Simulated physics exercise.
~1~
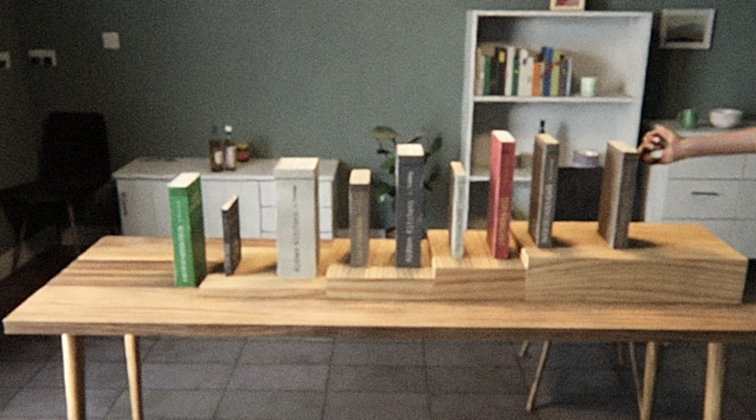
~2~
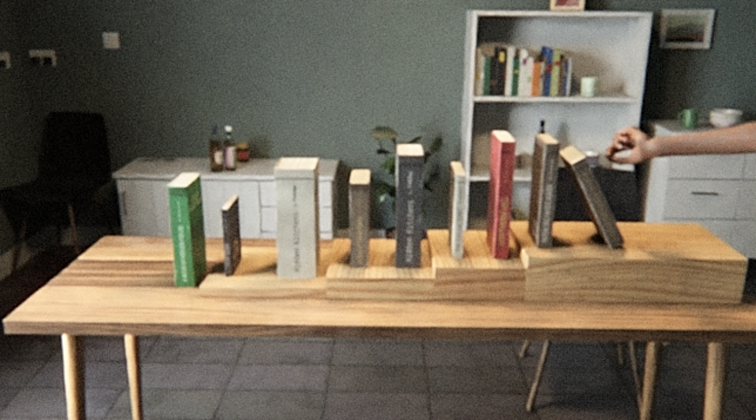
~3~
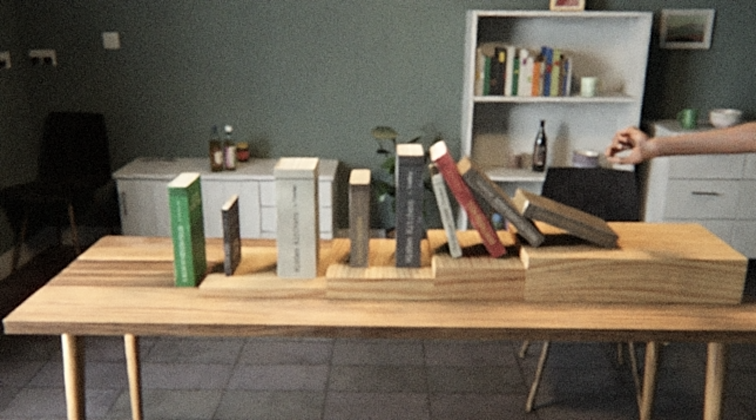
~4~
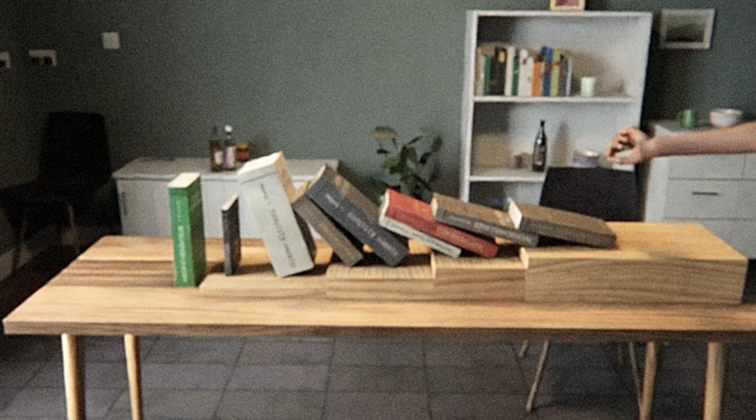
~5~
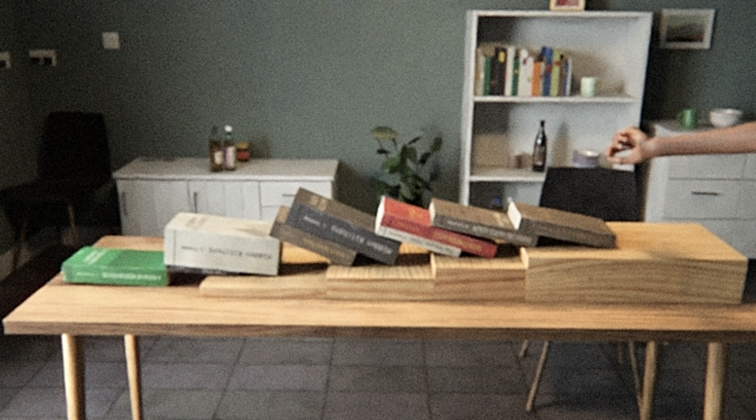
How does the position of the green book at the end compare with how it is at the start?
At the start the green book stands upright at the far left of the row. By the end it is lying on its side on the table.
